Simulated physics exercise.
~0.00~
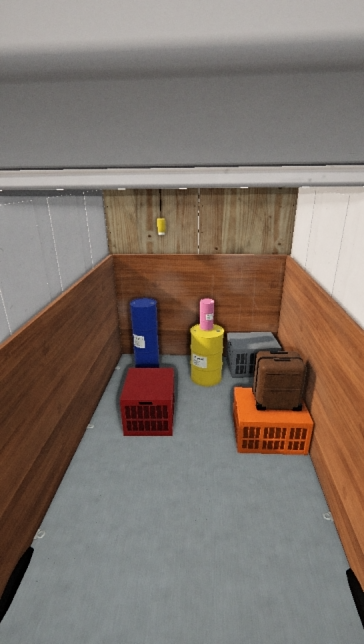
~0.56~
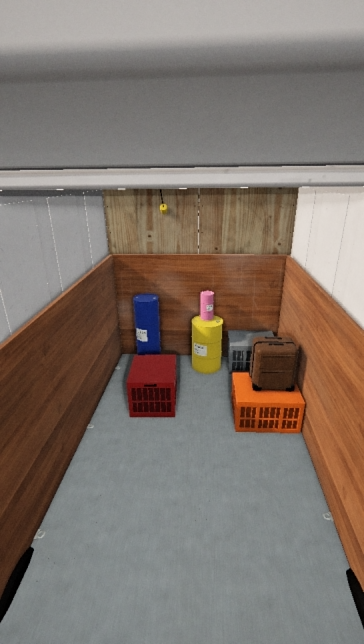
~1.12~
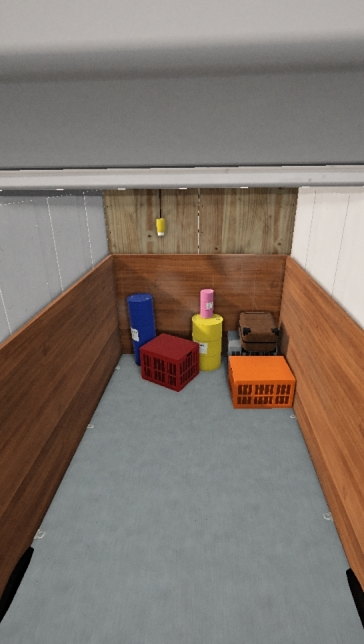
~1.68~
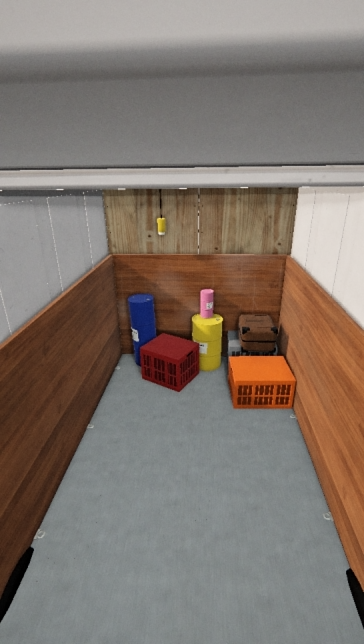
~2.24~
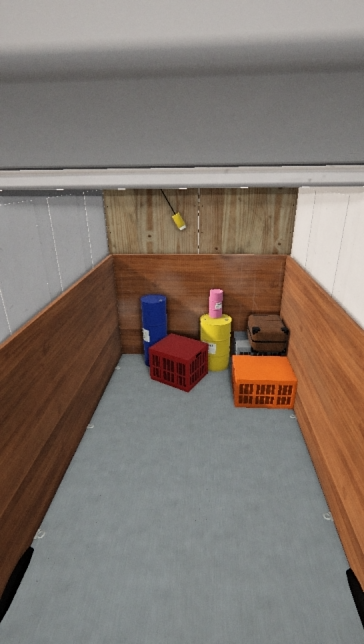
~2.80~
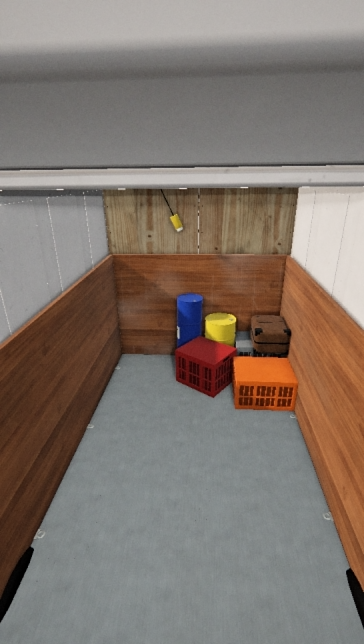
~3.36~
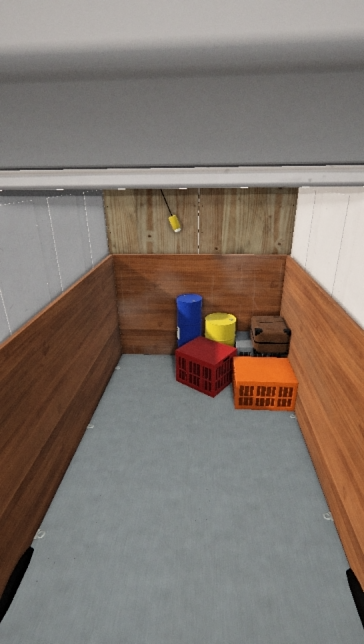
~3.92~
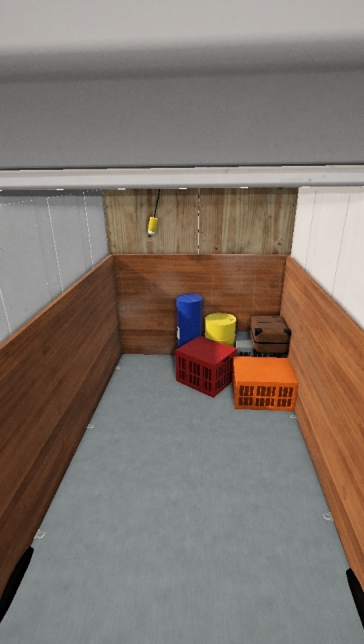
In a van's load bay, cargo slides forward and right, and a brown case tips over.
